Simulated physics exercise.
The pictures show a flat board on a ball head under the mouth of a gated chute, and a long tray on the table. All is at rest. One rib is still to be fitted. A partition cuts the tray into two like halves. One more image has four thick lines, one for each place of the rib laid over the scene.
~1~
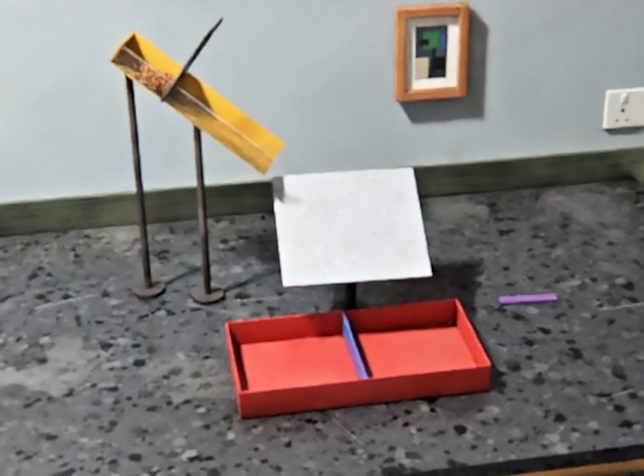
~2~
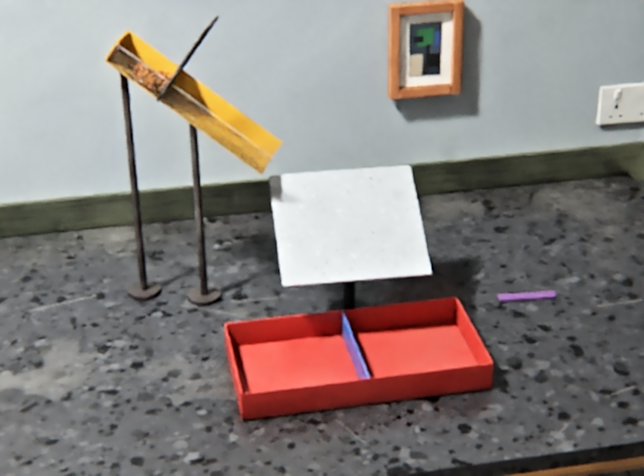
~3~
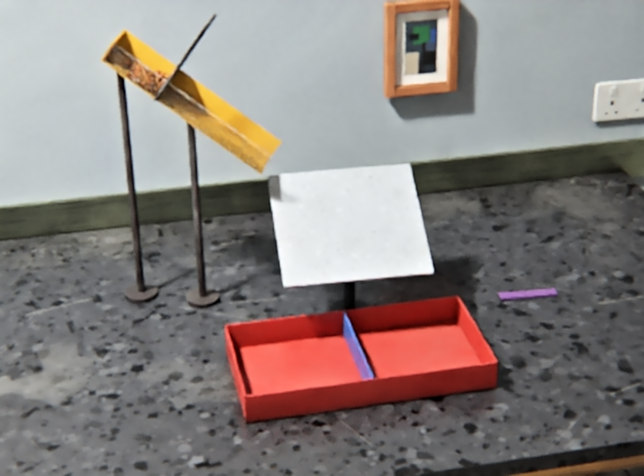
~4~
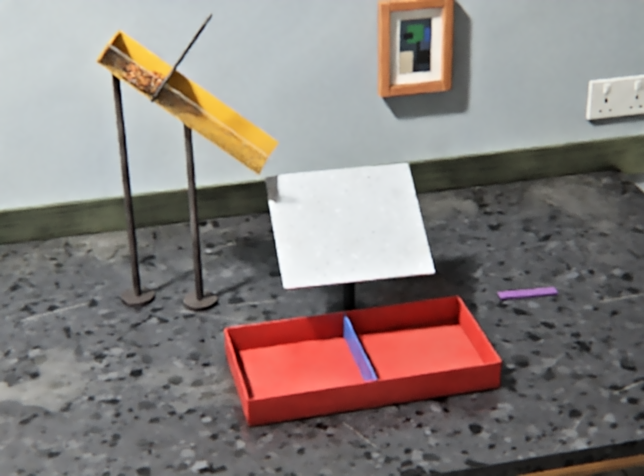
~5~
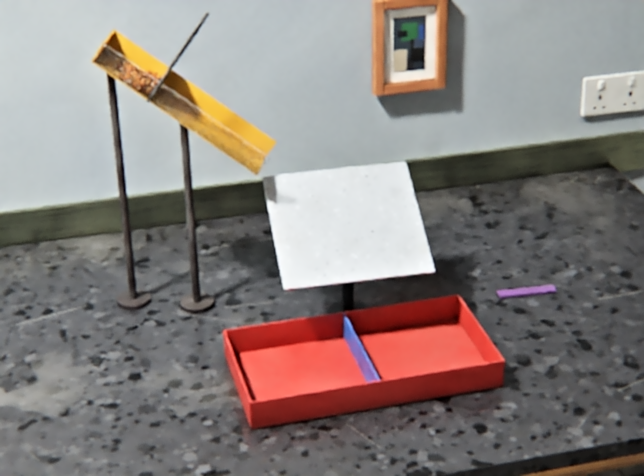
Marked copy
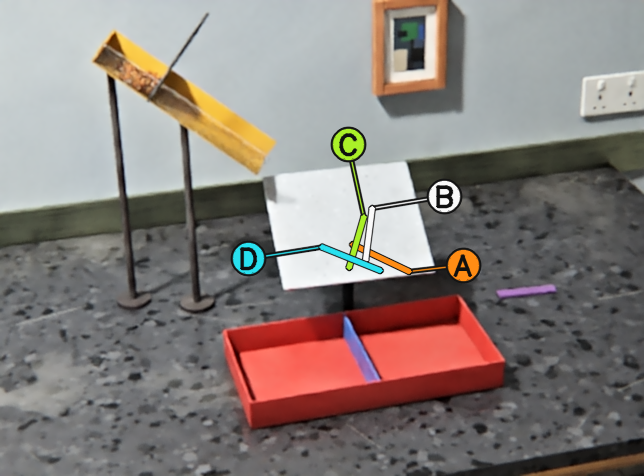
At the start, a yellow chute holding small brown pieces behind a gate slopes down to the right toward a tilted white board, with a divided red tray in front. The view then shifts slightly and steadily, the wall picture sliding left and more of the socket showing, while the objects themselves stay still.
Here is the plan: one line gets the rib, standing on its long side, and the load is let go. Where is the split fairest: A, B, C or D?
The best line is B.
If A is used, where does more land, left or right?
More lands on the right.
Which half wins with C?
More lands on the left.
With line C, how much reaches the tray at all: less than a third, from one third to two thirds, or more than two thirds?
Line C gives more than two thirds.
On the marked copy, line A from (352, 244) to (409, 271); line B from (372, 208) to (365, 260); line C from (363, 216) to (349, 267); line D from (321, 247) to (380, 270).
With A, of what is caught, a small share in the left half, the bulk in the right.
With B, of what is caught, close to half in the left half, close to half in the right.
With C, of what is caught, the bulk in the left half, a small share in the right.
With D, of what is caught, a small share in the left half, the bulk in the right.
